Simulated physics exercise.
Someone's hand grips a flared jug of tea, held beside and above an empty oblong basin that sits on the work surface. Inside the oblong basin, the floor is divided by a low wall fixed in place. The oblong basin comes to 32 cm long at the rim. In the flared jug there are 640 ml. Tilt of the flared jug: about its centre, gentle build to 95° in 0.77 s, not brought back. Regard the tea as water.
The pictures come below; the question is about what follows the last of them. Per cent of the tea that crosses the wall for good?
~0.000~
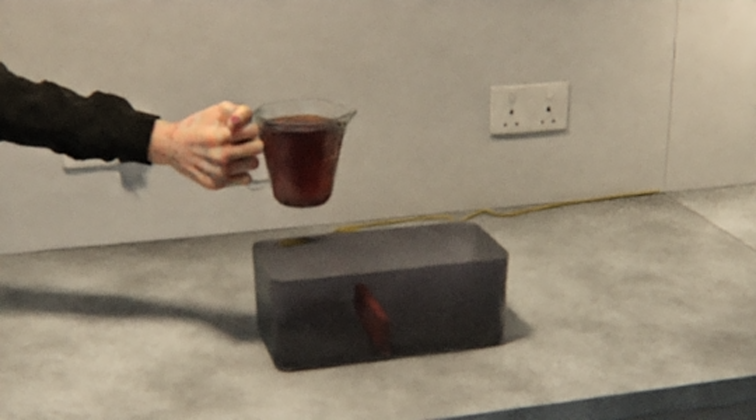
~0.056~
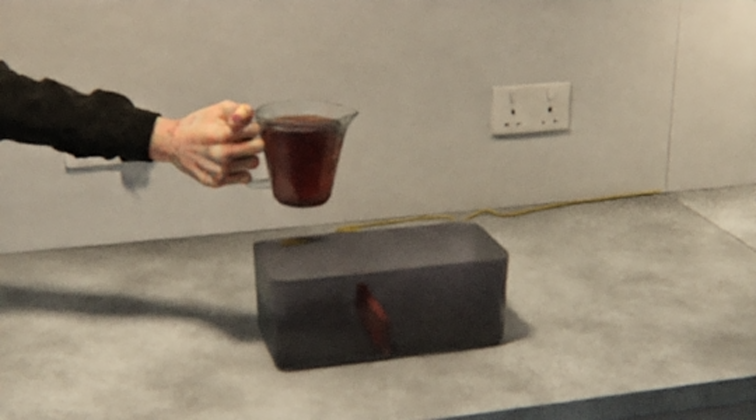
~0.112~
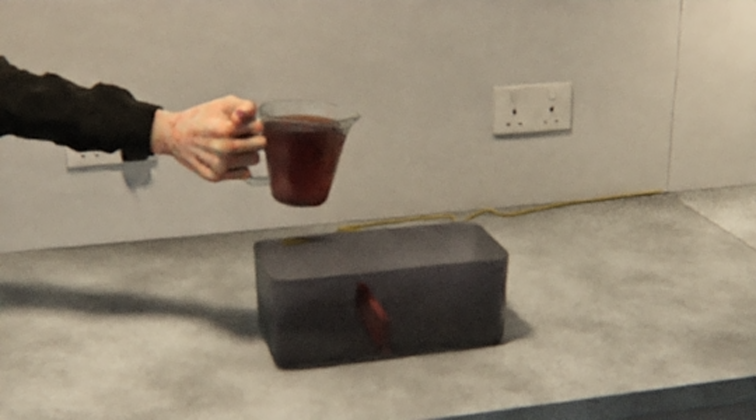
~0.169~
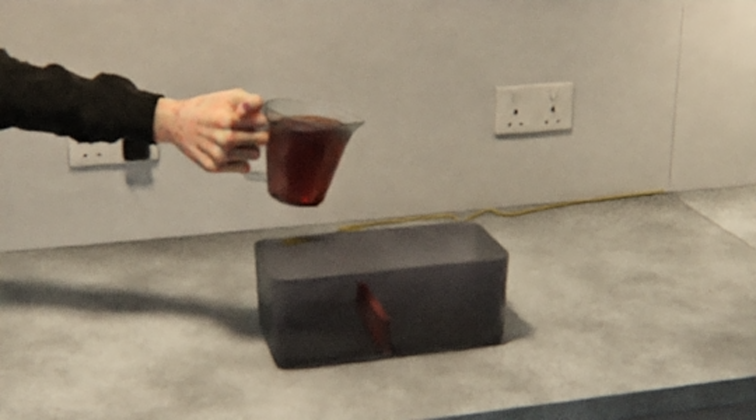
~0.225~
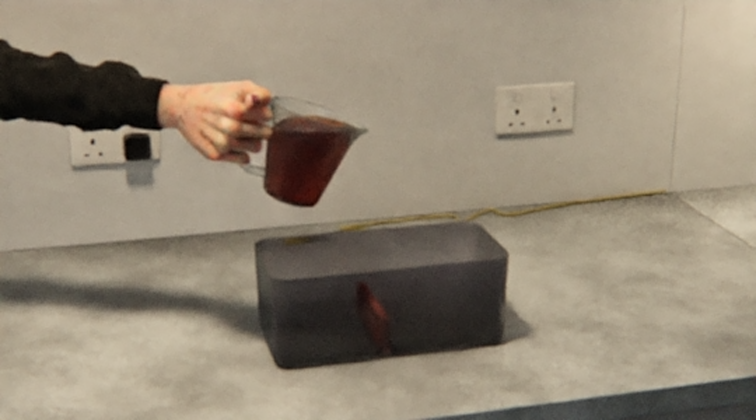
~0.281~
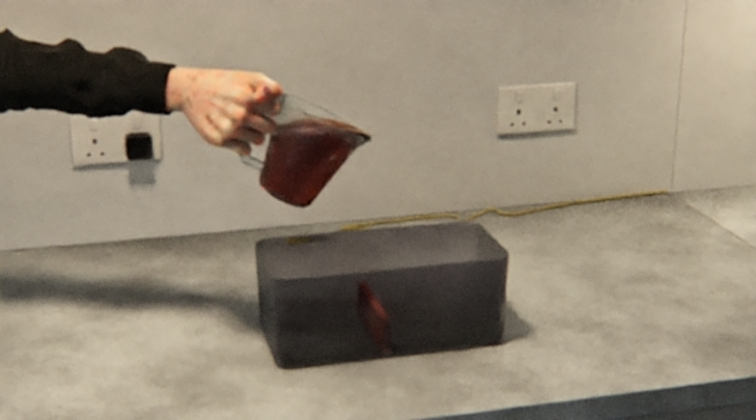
96 per cent.
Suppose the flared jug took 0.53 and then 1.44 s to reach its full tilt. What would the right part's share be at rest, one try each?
In turn about 95 and 95 per cent.
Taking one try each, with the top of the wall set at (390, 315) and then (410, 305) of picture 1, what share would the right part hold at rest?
The first gives near 80 per cent and the second near 45 per cent.
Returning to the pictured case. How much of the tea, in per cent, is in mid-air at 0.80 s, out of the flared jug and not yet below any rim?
Close to 14 in every hundred parts.
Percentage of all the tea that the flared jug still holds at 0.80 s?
I'd estimate some 14 per cent.
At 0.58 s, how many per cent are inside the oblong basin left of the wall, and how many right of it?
Lab note: Left near 0 %, right near 18.
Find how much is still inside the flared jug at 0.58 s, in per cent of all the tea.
Portion remaining: Approx. 56 per cent.
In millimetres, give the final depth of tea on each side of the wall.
Left part about 0 mm deep, right part about 26 mm deep.
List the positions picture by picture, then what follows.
In the first picture, it leans 0°; its right rim is at (357, 109); the tea meets the walls at (259, 127) and (343, 121); the oblong basin's rim runs from (261, 262) to (492, 239); the wall's top is at (372, 302).
In the second picture, it leans 1°; its right rim is at (358, 110); the tea meets the walls at (260, 126) and (343, 122).
In the third picture, it leans 5°; its right rim is at (361, 114); the tea meets the walls at (262, 125) and (345, 123).
In the fourth picture, it leans 11°; its right rim is at (365, 120); the tea meets the walls at (266, 125) and (349, 125).
In the fifth picture, it leans 19°; its right rim is at (368, 128); the tea meets the walls at (271, 128) and (357, 126).
In the sixth picture, it leans 28°; its right rim is at (371, 139); the tea meets the walls at (273, 133) and (364, 132); 1 per cent is over the edge.
After 0.58 s the tilt is 81° and 56 per cent is still to pour, 0 is left of the wall and 19 right of it.
After 0.80 s the tilt is 95° and 14 per cent is still to pour, 1 is left of the wall and 70 right of it.
After 1.02 s the tilt is 95° and 1 per cent is still to pour, 3 is left of the wall and 93 right of it.
After 1.27 s the tilt is 95° and 0 per cent is still to pour, 3 is left of the wall and 96 right of it.
In the end 3 per cent lies left of the wall, 96 right of it and 1 outside.
